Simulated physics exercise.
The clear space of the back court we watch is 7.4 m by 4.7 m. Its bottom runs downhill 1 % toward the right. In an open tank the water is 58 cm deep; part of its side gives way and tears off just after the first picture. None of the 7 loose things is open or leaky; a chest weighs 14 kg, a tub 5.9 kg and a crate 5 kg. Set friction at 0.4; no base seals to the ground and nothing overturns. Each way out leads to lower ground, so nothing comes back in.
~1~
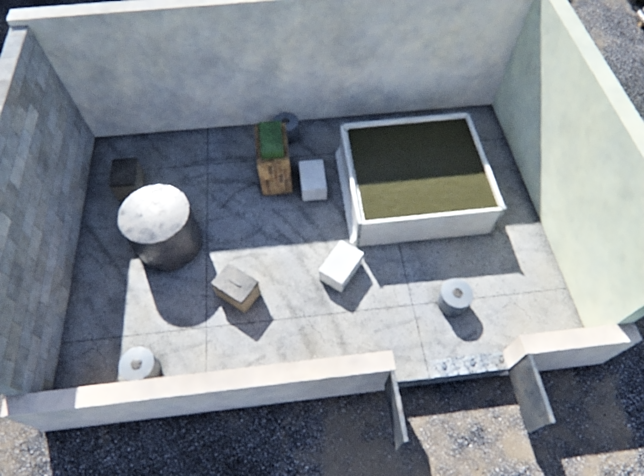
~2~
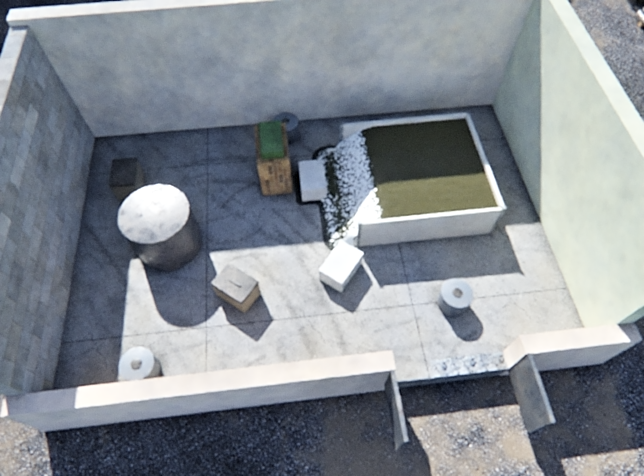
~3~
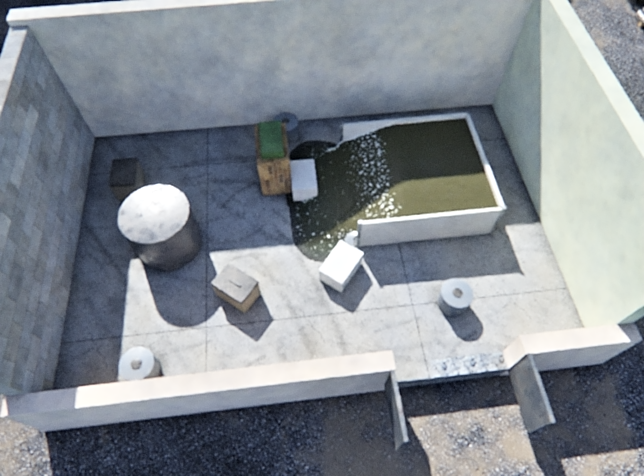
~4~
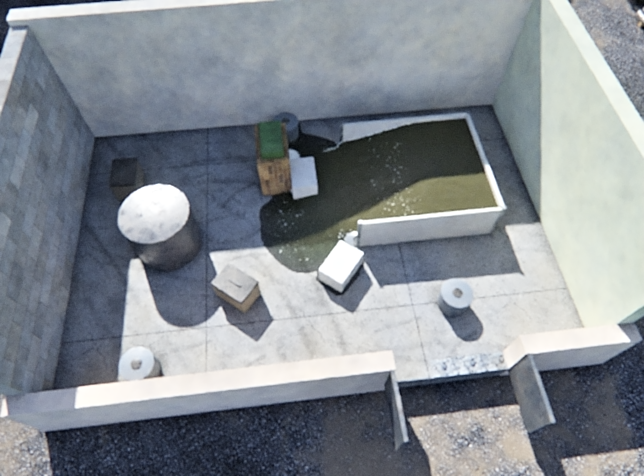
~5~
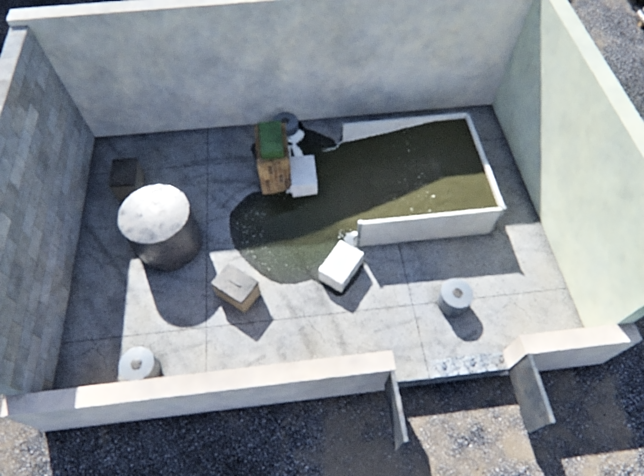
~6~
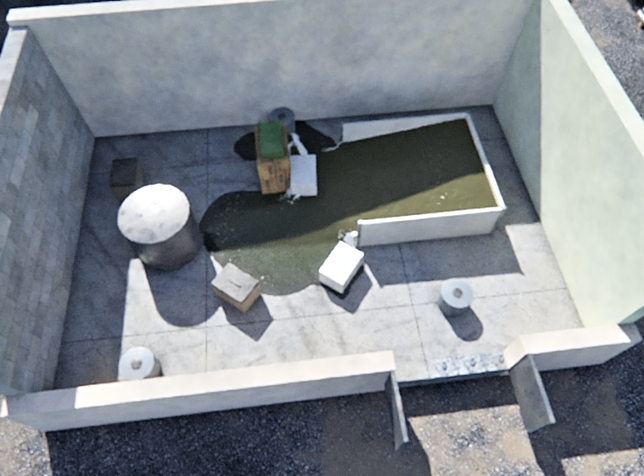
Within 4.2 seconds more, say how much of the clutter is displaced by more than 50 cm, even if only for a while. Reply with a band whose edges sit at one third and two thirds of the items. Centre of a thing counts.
Band: Two thirds or above.
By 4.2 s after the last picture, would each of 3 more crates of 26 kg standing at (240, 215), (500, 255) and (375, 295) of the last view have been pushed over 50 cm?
In the order asked: Farther than that, not as far, not as far.
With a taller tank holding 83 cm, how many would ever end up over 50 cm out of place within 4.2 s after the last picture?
With that change, 6 of them.
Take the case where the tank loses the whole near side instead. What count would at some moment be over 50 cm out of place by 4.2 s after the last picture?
Then 3.
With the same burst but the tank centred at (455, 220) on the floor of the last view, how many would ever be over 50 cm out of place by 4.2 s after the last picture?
That would give 5.
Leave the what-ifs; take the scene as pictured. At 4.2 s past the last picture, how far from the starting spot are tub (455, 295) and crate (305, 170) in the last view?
The first ends 0 centimetres from its start and the second 250 centimetres.
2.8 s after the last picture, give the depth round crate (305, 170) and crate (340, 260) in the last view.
Close to 8 and 2 centimetres.
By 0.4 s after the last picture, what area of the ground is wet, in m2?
I'd estimate close to 12.0 m2.
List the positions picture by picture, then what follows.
The first picture shows a crate at (312, 175) rests on the ground; a tub at (285, 122), on the bottom; water covers 4.0 m2; 0 of 7 have shifted.
The second picture shows a crate at (312, 175) rests on the ground; a tub at (285, 122), on the bottom; 4.9 m2 under water; 0 of 7 have shifted.
The third picture shows a crate at (303, 174) rests on the ground, 15 cm from its start; a tub at (285, 122) rests on the ground; 6.1 m2 under water; 1 of 7 have shifted.
The fourth picture shows a crate at (303, 172), afloat, 15 cm from its start; a tub at (285, 122), on the bottom; water covers 7.0 m2; 1 of 7 have shifted.
The fifth picture shows a crate at (303, 170), afloat, 15 cm from its start; a tub at (285, 121) rests on the ground; 8.1 m2 under water; 1 of 7 have shifted.
The sixth picture shows a crate at (303, 169), afloat, 15 cm from its start; a tub at (282, 116), on the bottom, 13 cm from its start; 9.3 m2 under water; 2 of 7 have shifted.
Then, 0.4 s after the last picture 0 of 7 are over 50 cm from their spots; 2 afloat.
Then, 1.5 s after the last picture 3 of 7 are over 50 cm from their spots; 2 afloat.
Then, 2.8 s after the last picture 5 of 7 are over 50 cm from their spots; 5 afloat.
Then, 4.2 s after the last picture 5 of 7 are over 50 cm from their spots, and 5 have been at some point; 5 afloat.
